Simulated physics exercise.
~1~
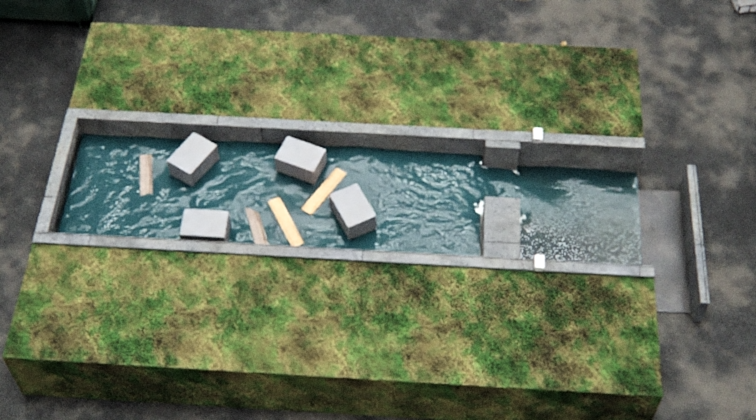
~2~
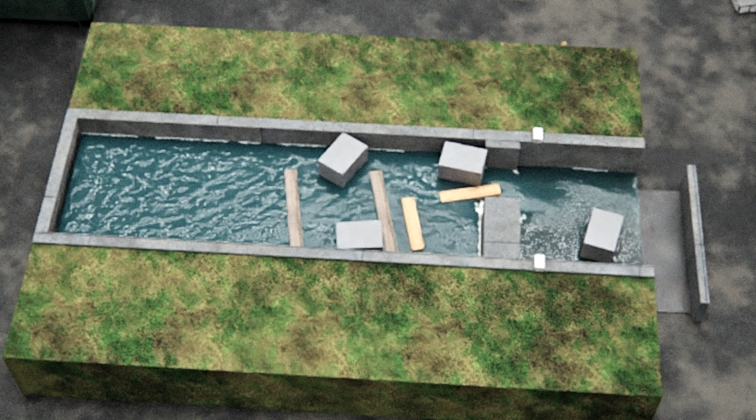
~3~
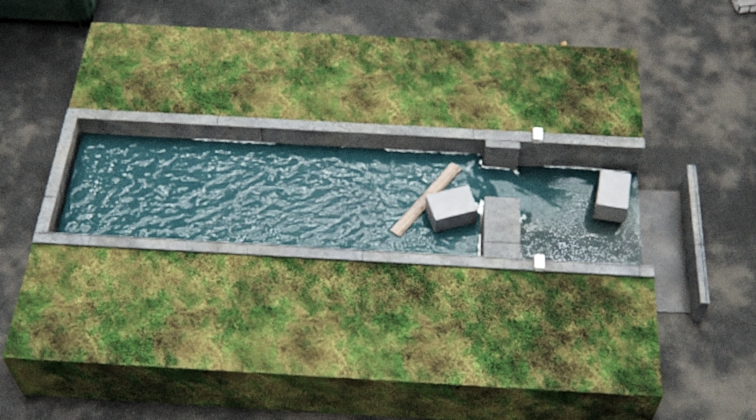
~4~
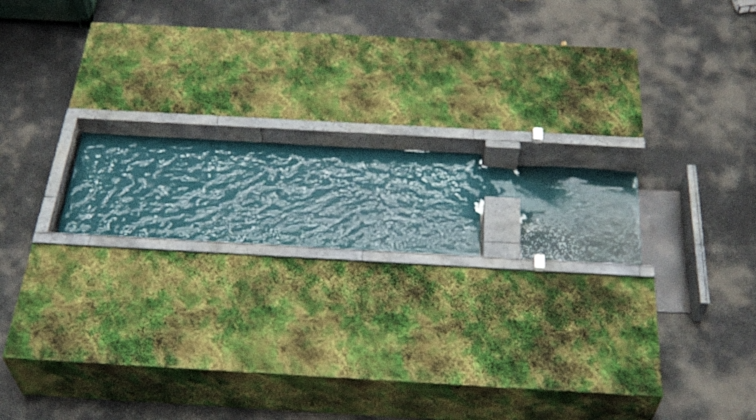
Concrete drain between grassy banks, pale blocks and wooden planks drifting right through a narrow gap until the rippling water is clear.
